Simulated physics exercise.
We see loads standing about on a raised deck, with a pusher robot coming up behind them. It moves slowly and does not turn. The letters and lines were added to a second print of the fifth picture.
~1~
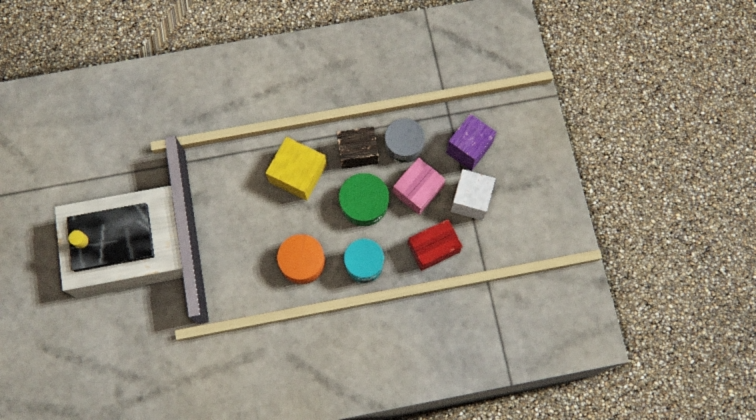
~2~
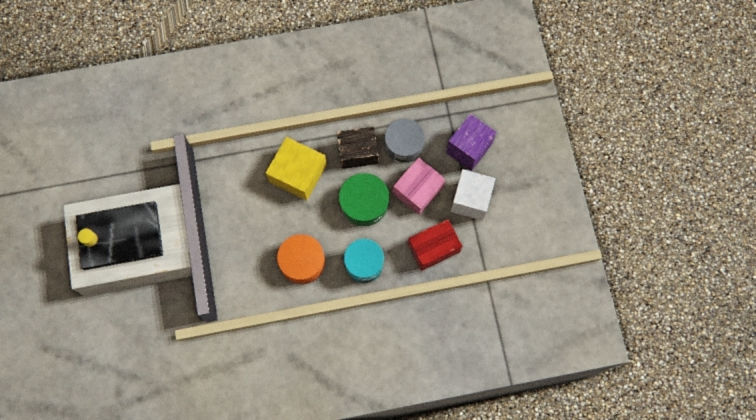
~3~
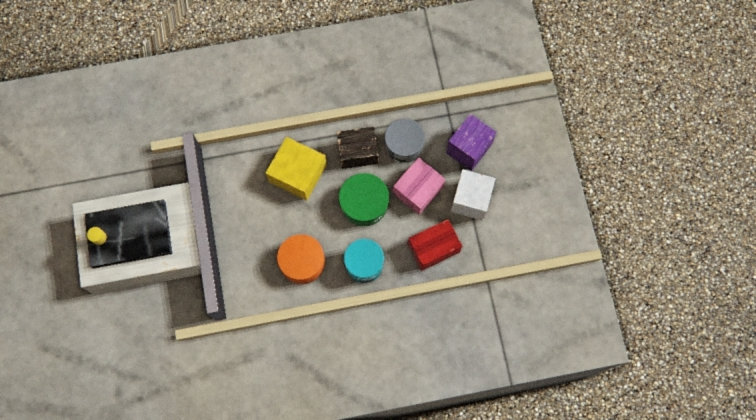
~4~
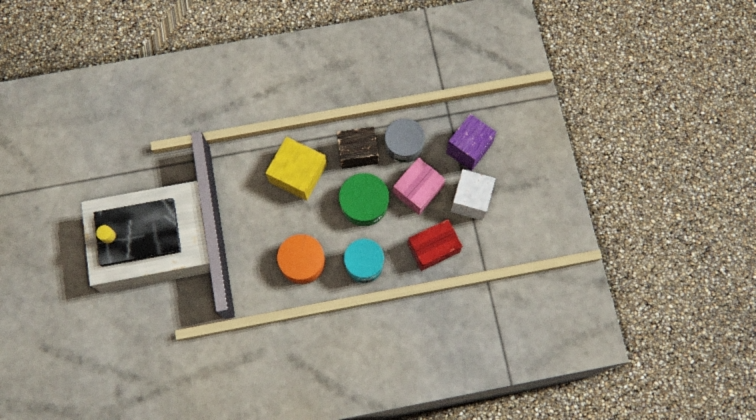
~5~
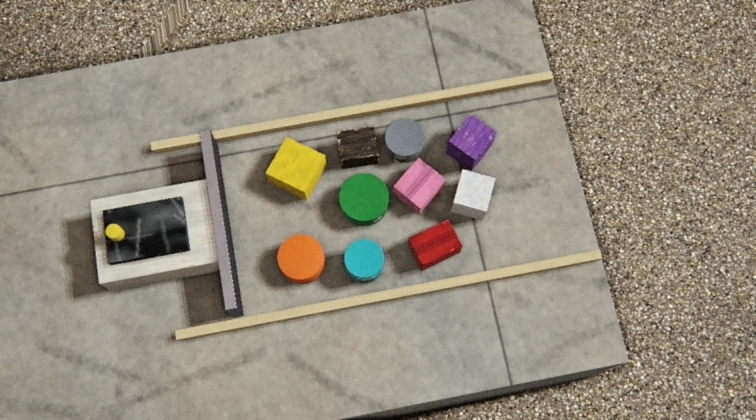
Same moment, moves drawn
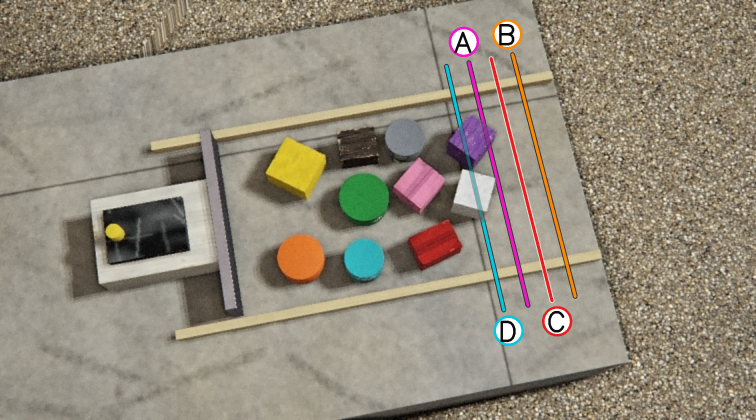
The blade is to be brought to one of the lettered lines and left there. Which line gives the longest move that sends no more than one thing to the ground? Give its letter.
Line D.
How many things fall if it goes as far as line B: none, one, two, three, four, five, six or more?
Six or more.
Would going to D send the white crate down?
By then, no.
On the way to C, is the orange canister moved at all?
Yes.
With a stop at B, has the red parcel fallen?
Yes.
On the marked copy, A at (497, 179); B at (543, 171); C at (520, 175); D at (474, 183).
Following D. Soon after the start, robot (246, 212); turquoise pail (388, 264); black crate (378, 137).
Later, robot (340, 194); purple crate (514, 152); grey pail (494, 125).
In the end, robot (411, 181); grey pail (559, 112); purple crate (570, 151); none fallen.
As for the rest, A drops two; B drops six; C drops six.
